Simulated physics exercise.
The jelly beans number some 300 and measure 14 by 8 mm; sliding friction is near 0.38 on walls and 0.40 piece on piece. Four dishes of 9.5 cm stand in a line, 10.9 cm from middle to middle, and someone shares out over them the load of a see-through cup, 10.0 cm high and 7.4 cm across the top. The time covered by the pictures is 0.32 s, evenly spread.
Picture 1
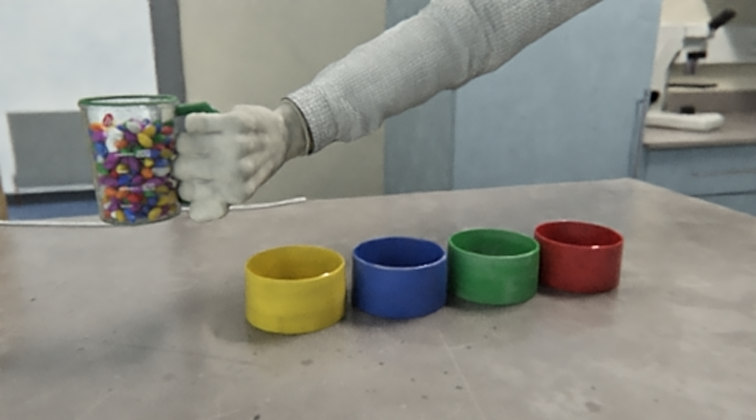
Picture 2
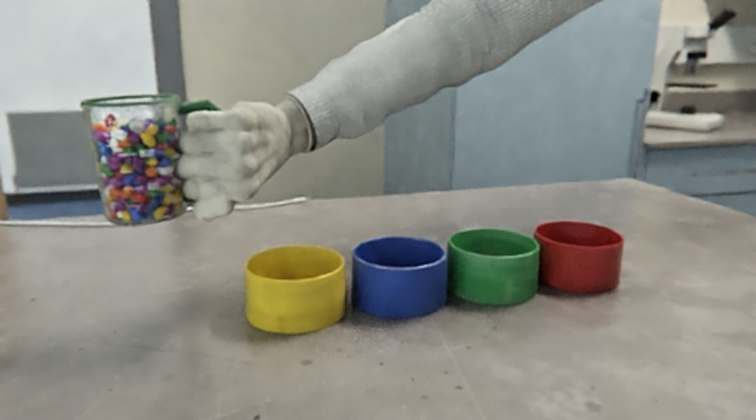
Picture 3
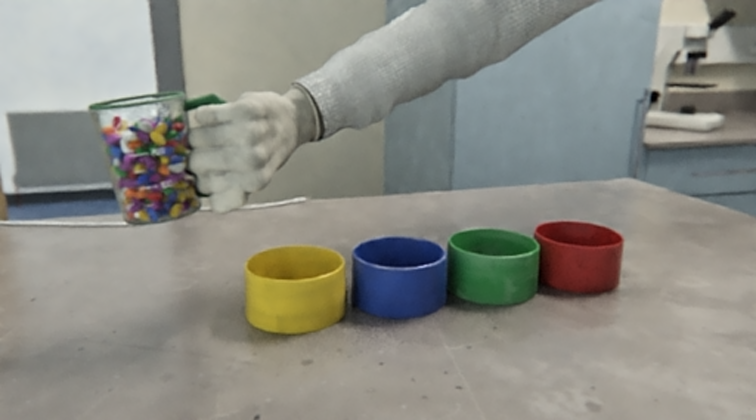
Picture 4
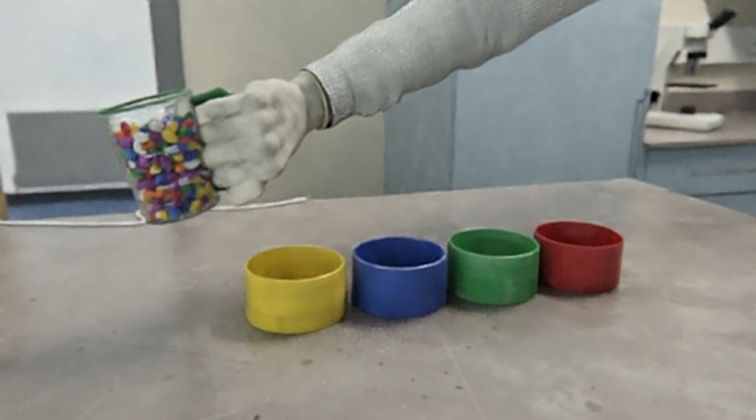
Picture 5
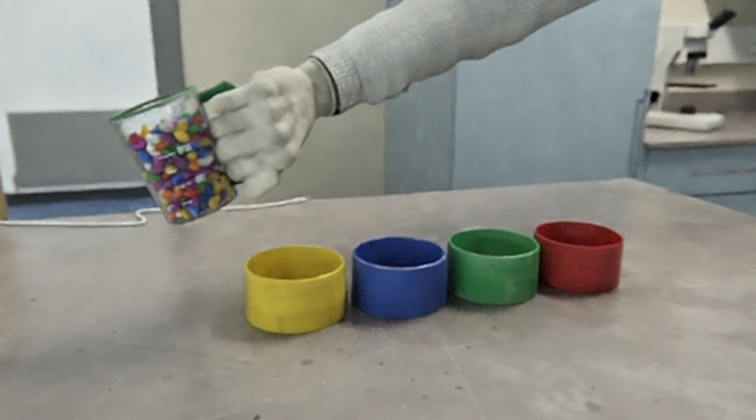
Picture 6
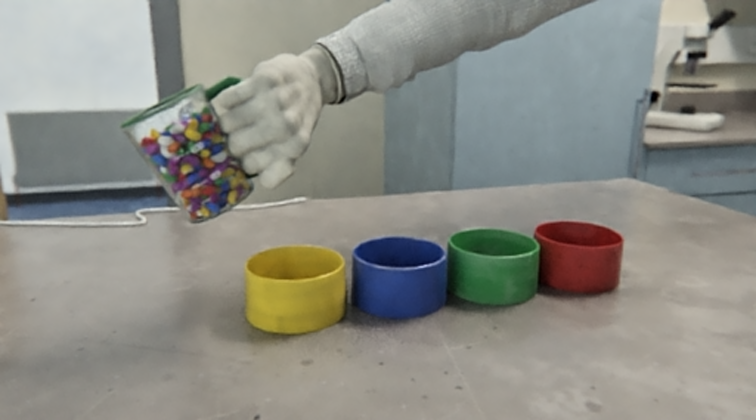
In a lab, a gloved hand held a clear cup of colourful jelly beans above a table with yellow, blue, green and red dishes, then moved it slightly right while gradually tilting it leftward.
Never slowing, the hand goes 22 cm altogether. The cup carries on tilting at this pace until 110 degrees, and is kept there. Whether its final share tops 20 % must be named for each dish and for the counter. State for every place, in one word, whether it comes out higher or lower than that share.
Red dish: Lower, blue dish: Lower, green dish: Lower, yellow dish: Higher, counter: Lower.
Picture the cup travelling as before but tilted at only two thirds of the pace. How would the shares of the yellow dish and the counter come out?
Result - yellow dish: 100; counter: 0.
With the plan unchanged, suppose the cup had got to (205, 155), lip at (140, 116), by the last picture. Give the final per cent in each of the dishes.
You'd end up with red at 0, blue at 0, green at 0 and yellow at 100.
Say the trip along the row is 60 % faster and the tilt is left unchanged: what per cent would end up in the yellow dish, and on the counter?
Shares: Yellow 100, counter 0.
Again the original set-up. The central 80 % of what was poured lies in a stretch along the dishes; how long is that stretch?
That stretch measures near 6 centimetres.
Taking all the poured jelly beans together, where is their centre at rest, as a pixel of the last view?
Near (300, 283).
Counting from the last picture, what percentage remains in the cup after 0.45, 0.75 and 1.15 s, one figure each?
Around 100 per cent at the first moment, 90 at the second and 40 at the third.
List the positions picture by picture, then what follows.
The first frame shows cup at (136, 158), tilt 0 degrees, lip at (81, 101), moved 0.0 cm; middle of the pieces at (137, 163); yellow dish at (295, 263); blue dish at (399, 252); green dish at (493, 243); red dish at (578, 234).
The second frame shows cup at (140, 158), tilt 2 degrees, lip at (83, 102), moved 0.3 cm; middle of the pieces at (141, 163).
The third frame shows cup at (151, 158), tilt 7 degrees, lip at (91, 107), moved 1.2 cm; middle of the pieces at (153, 163).
The fourth frame shows cup at (165, 157), tilt 13 degrees, lip at (100, 112), moved 2.4 cm; middle of the pieces at (167, 162).
The fifth frame shows cup at (179, 156), tilt 20 degrees, lip at (111, 119), moved 3.6 cm; middle of the pieces at (182, 161).
The sixth frame shows cup at (193, 156), tilt 26 degrees, lip at (122, 126), moved 4.8 cm; middle of the pieces at (196, 160); yellow dish at (295, 263); blue dish at (399, 252); green dish at (493, 243); red dish at (578, 234).
Then, 0.45 s after the last picture, tilt 72 degrees; cup holds 100 %.
Then, 0.75 s after the last picture, tilt 102 degrees; cup holds 90 %, yellow 5 %.
Then, 1.15 s after the last picture, tilt 110 degrees; cup holds 40 %, yellow 50 %.
In the end, red 0 %, blue 0 %, green 0 %, yellow 100 %, counter 0 %.
